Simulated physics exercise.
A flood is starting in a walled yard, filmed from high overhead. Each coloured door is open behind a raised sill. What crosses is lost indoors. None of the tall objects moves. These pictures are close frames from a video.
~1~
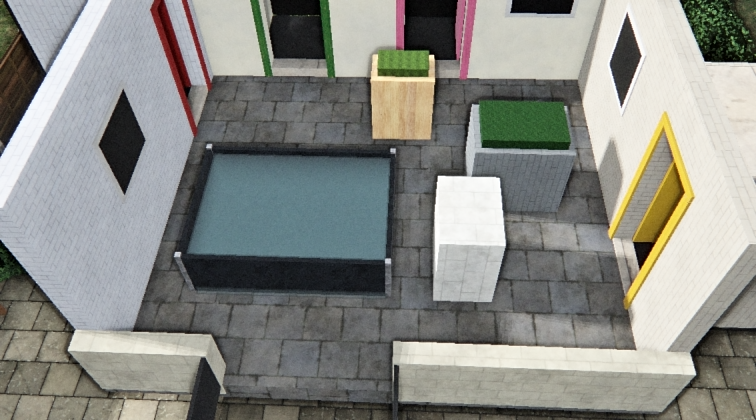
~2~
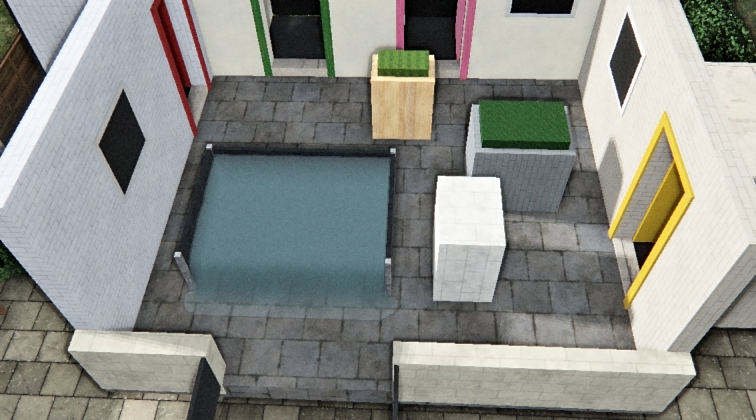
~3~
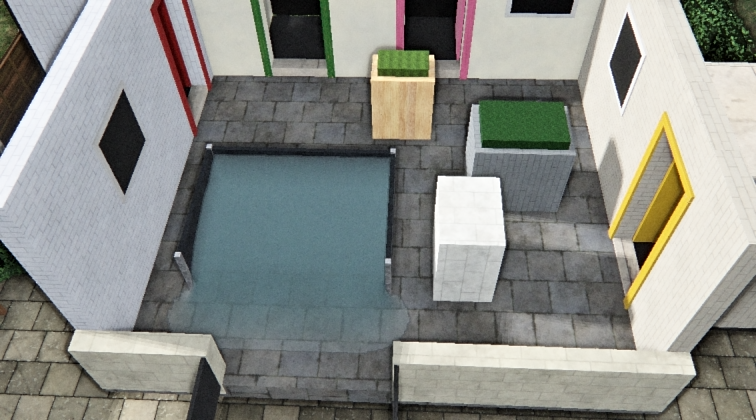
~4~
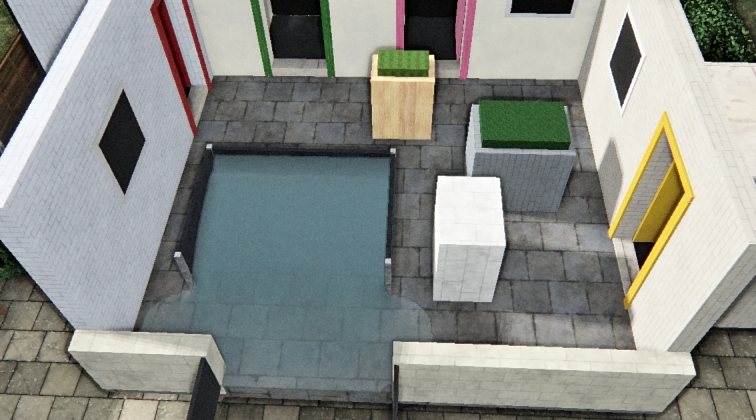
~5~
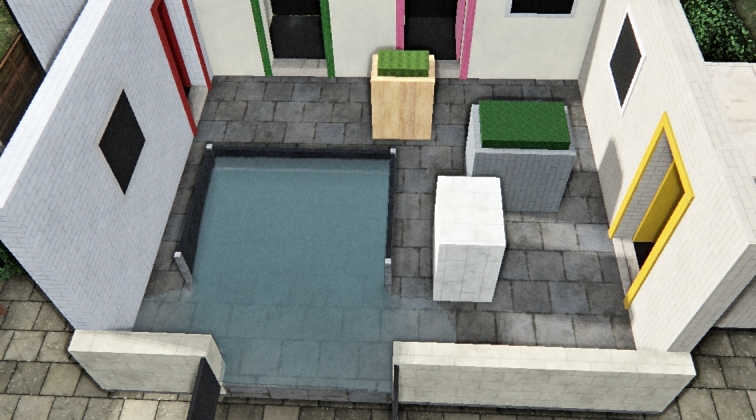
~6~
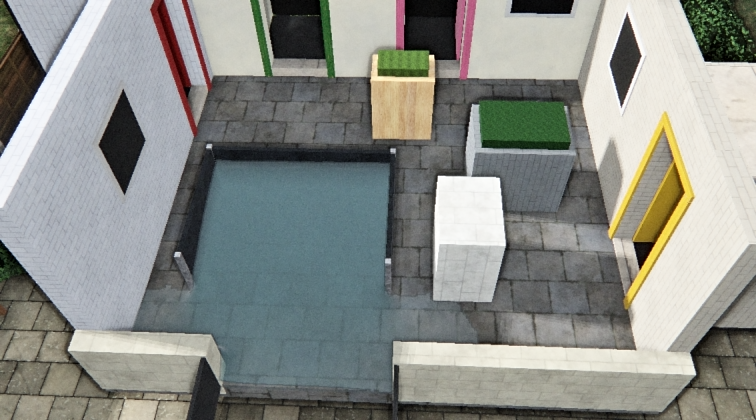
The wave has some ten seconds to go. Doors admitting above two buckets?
In order: Red door: Not too much gets in there; pink door: Not too much gets in there; yellow door: Not too much gets in there; green door: Not too much gets in there.
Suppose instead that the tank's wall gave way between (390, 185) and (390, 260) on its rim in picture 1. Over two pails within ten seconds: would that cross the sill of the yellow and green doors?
First yellow door crosses the line, then green door comes up short.
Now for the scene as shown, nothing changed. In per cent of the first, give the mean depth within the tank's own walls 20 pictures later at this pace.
I'd say some 16 %.
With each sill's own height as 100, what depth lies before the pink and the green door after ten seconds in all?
First around 20 percent, second around 20 percent.
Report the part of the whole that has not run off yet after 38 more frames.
Estimate: Near 38 %.
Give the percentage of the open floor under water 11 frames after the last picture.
30 %, roughly.
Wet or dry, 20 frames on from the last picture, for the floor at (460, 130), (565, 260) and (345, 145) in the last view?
As listed, the points end up high and dry, soaked and high and dry.
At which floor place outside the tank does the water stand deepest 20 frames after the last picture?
I'd say near (213, 80).
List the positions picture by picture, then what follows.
The first frame shows the tank at (293, 205) is whole and still.
In the second frame, water pours out at (288, 279) and has run to (394, 300).
In the third frame, water pours out at (288, 281) and has run to (398, 327).
In the fourth frame, water pours out at (289, 282) and has run to a hidden place.
In the fifth frame, the front is at a hidden place, out from the gap at (289, 282).
In the sixth frame, the front is at a hidden place, out from the gap at (289, 283).
A moment on, water covers 20 % of the floor; the red door not reached, the pink door not reached, the yellow door not reached, the green door not reached.
Next, water covers 30 % of the floor; the red door not reached, the pink door not reached, the yellow door not reached, the green door not reached.
Then, water covers 45 % of the floor; the red door wet at the sill, nothing in, the pink door not reached, the yellow door under two buckets in, the green door wet at the sill, nothing in.
Later, water covers 70 % of the floor; the red door wet at the sill, nothing in, the pink door wet at the sill, nothing in, the yellow door under two buckets in, the green door wet at the sill, nothing in.
In the end, water covers 95 % of the floor; the red door wet at the sill, nothing in, the pink door wet at the sill, nothing in, the yellow door under two buckets in, the green door wet at the sill, nothing in.
